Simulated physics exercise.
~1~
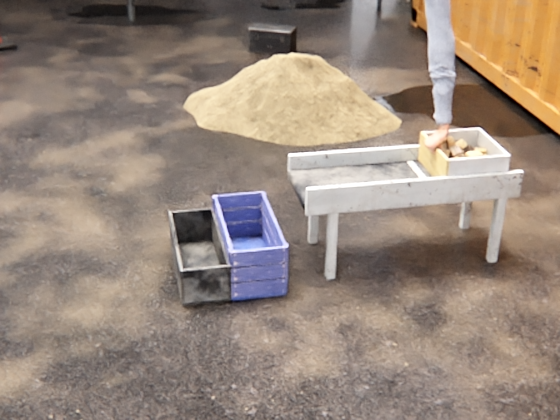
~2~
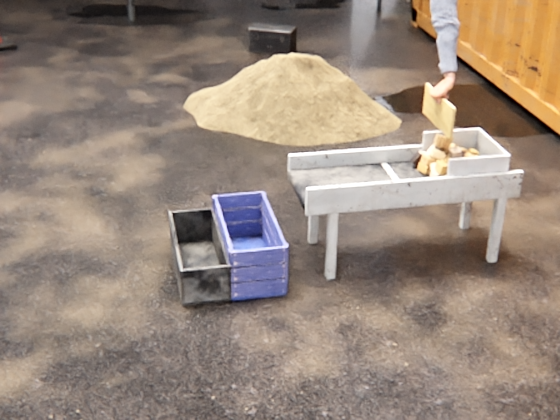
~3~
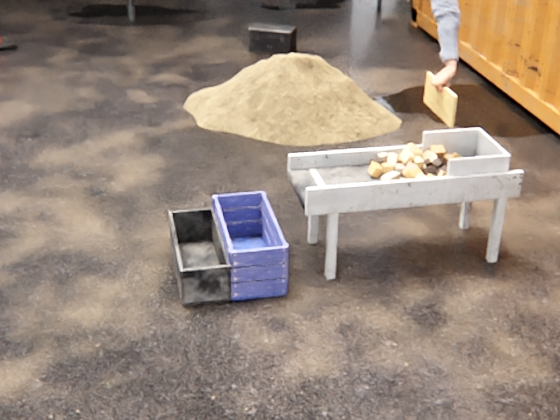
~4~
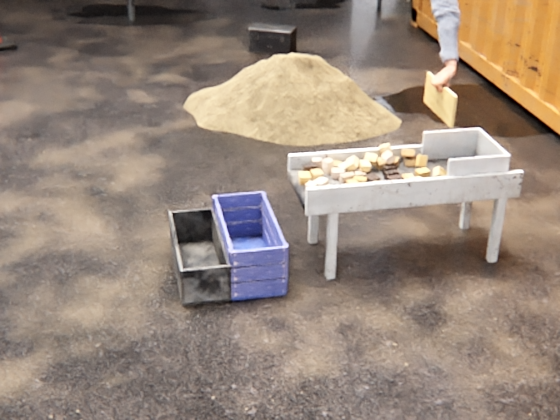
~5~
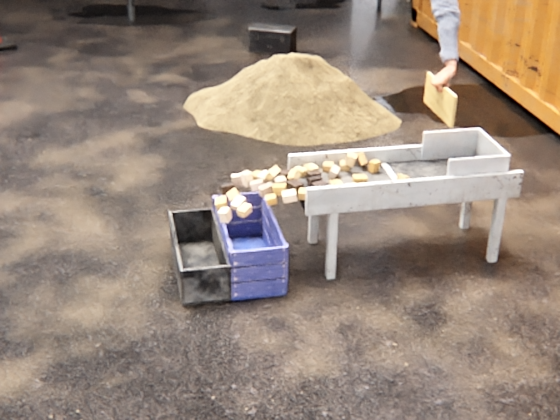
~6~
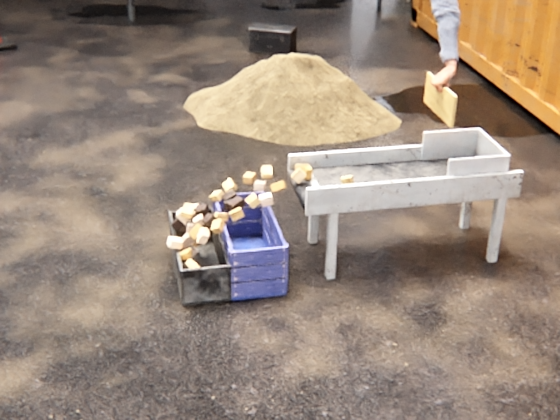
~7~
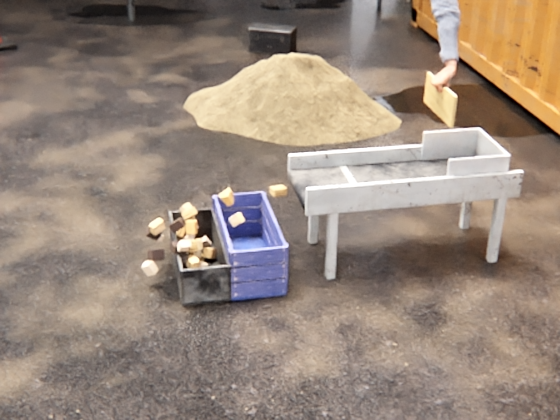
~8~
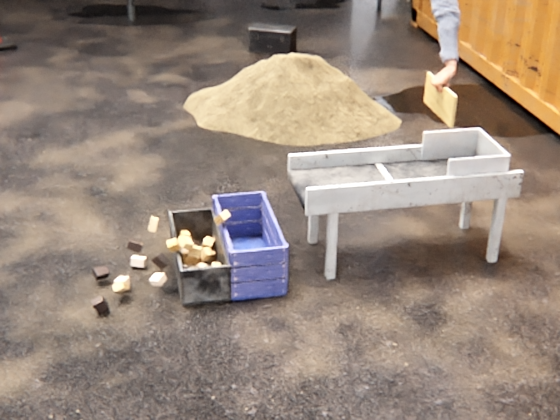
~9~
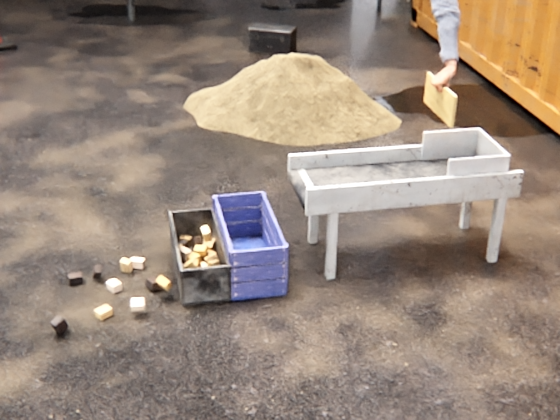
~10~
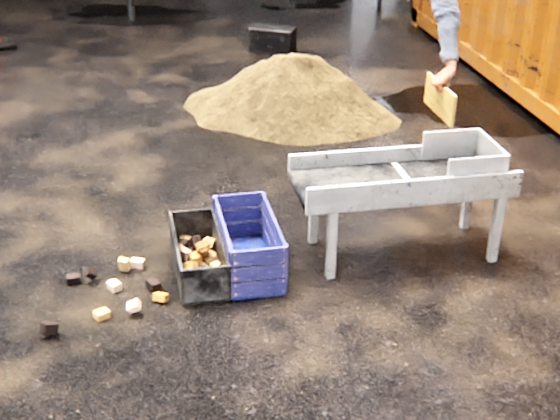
A hand lifting a gate, letting wooden blocks ride a belt left and fly off, most landing in the black tub, others beyond.
